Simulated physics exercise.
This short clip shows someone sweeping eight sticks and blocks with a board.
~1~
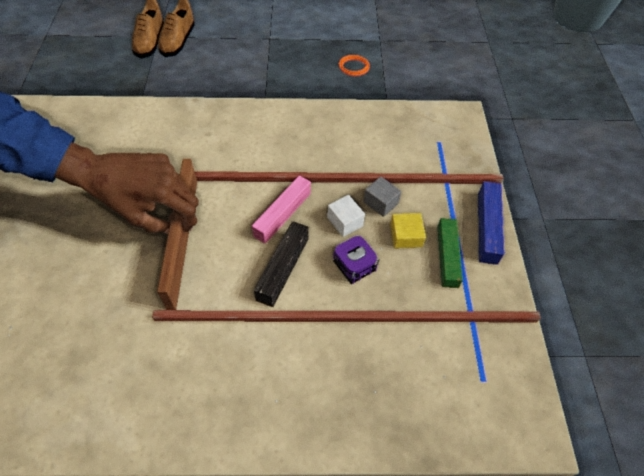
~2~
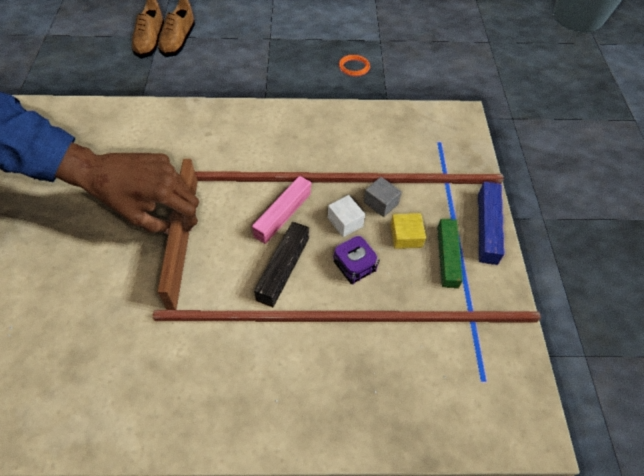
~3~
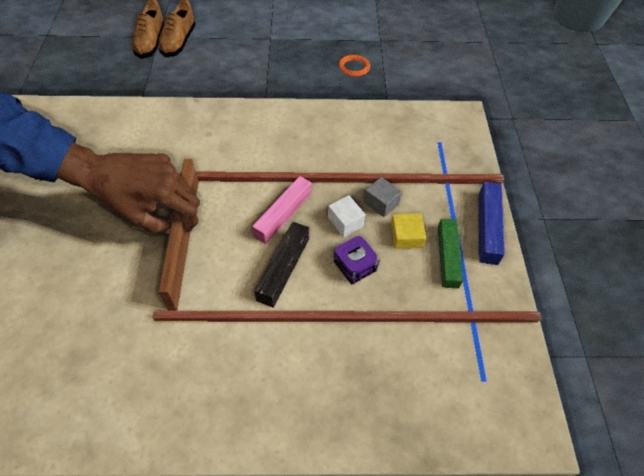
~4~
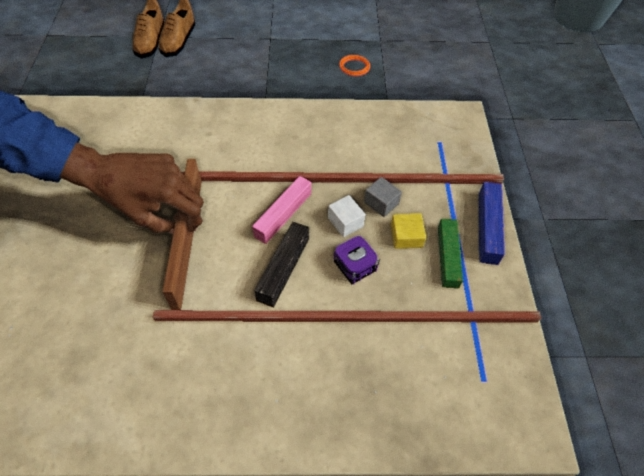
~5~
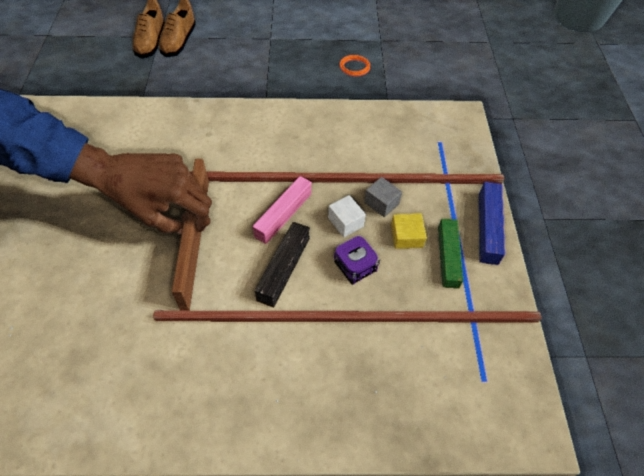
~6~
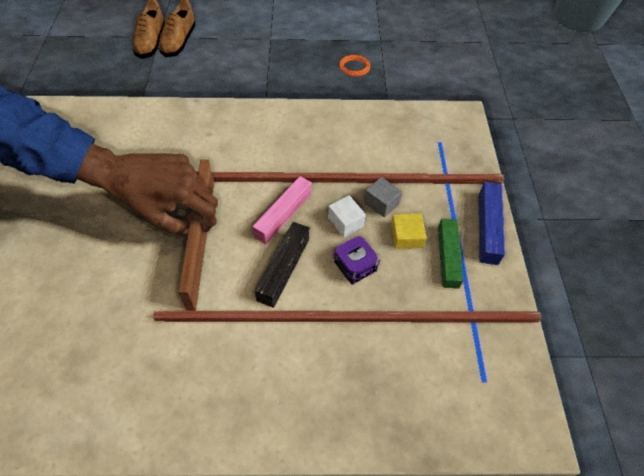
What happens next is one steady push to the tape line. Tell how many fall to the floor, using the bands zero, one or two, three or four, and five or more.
Honestly, barely any fall - one or two of them.
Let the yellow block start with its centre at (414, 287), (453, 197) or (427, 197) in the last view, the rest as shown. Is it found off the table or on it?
Spot by spot, it stays put; stays put; stays put.
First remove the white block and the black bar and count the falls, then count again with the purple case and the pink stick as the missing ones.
The count is 1 in the first case and 1 in the second.
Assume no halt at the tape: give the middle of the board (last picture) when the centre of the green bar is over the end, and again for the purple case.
Middle approx. at (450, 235), then approx. at (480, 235).
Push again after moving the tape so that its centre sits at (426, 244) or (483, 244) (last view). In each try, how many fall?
On the floor, 0 then 4.
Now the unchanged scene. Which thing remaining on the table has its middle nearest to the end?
It's the yellow block.
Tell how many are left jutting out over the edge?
Counting them gives 1.
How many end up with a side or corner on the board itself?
Tally at the end: 2.
Soon after, none off yet; blue bar at rest near (491, 222); green bar at rest near (450, 253); yellow block at rest near (408, 231).
After that, none off yet; blue bar at rest near (491, 222); green bar at rest near (450, 253); yellow block moving near (414, 233).
And then, none off yet; blue bar displaced a little near (516, 223); green bar displaced about its own width near (499, 260); yellow block displaced well along near (475, 240).
In the end, the number that fall off is one or two; gone, green bar and blue bar.
